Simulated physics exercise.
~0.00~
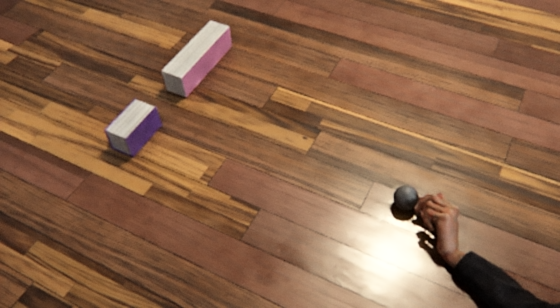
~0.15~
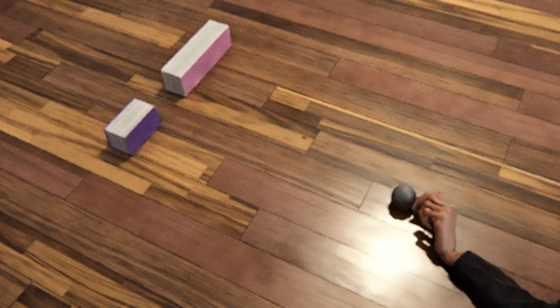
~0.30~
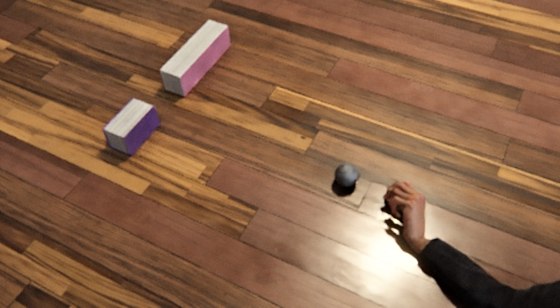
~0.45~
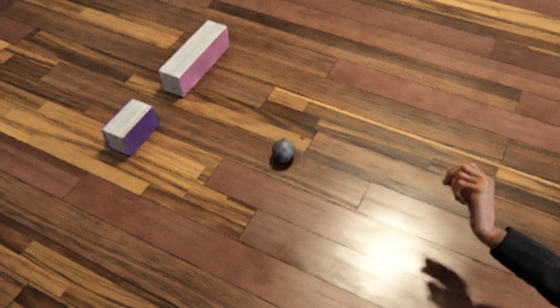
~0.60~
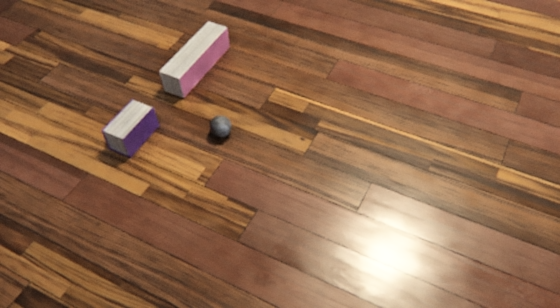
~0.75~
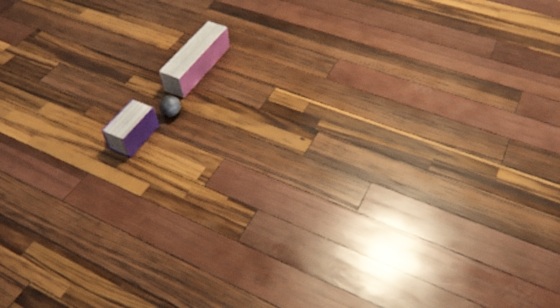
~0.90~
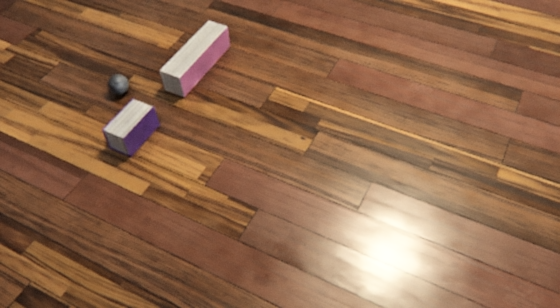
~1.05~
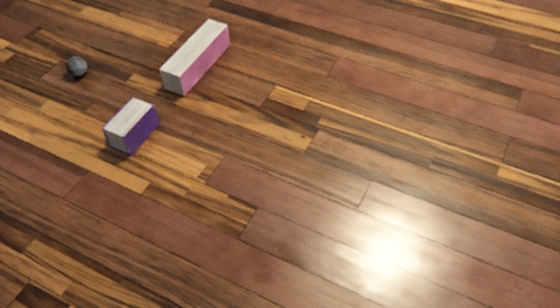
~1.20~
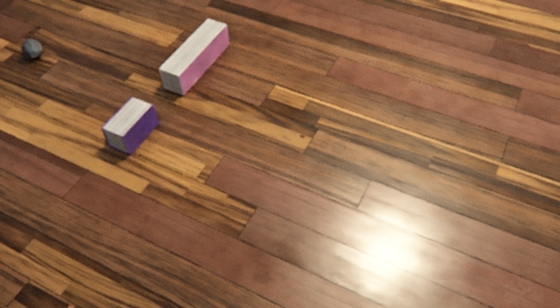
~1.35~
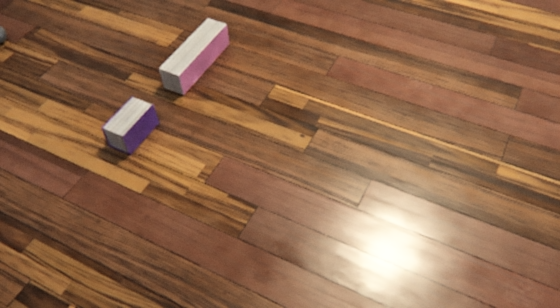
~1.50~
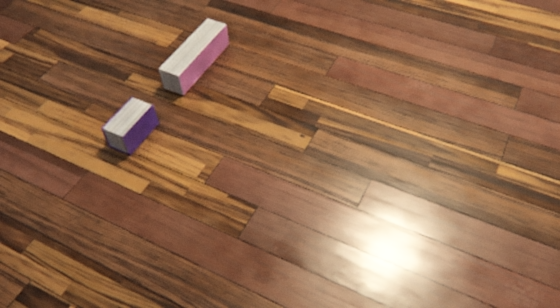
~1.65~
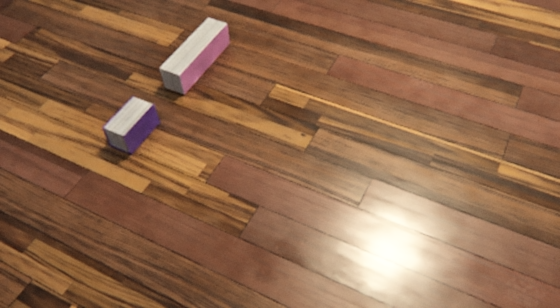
A grey ball was released by a hand at the lower right and rolled up and to the left across a wooden floor, passing cleanly between the purple and pink blocks before rolling out of view at the left edge.
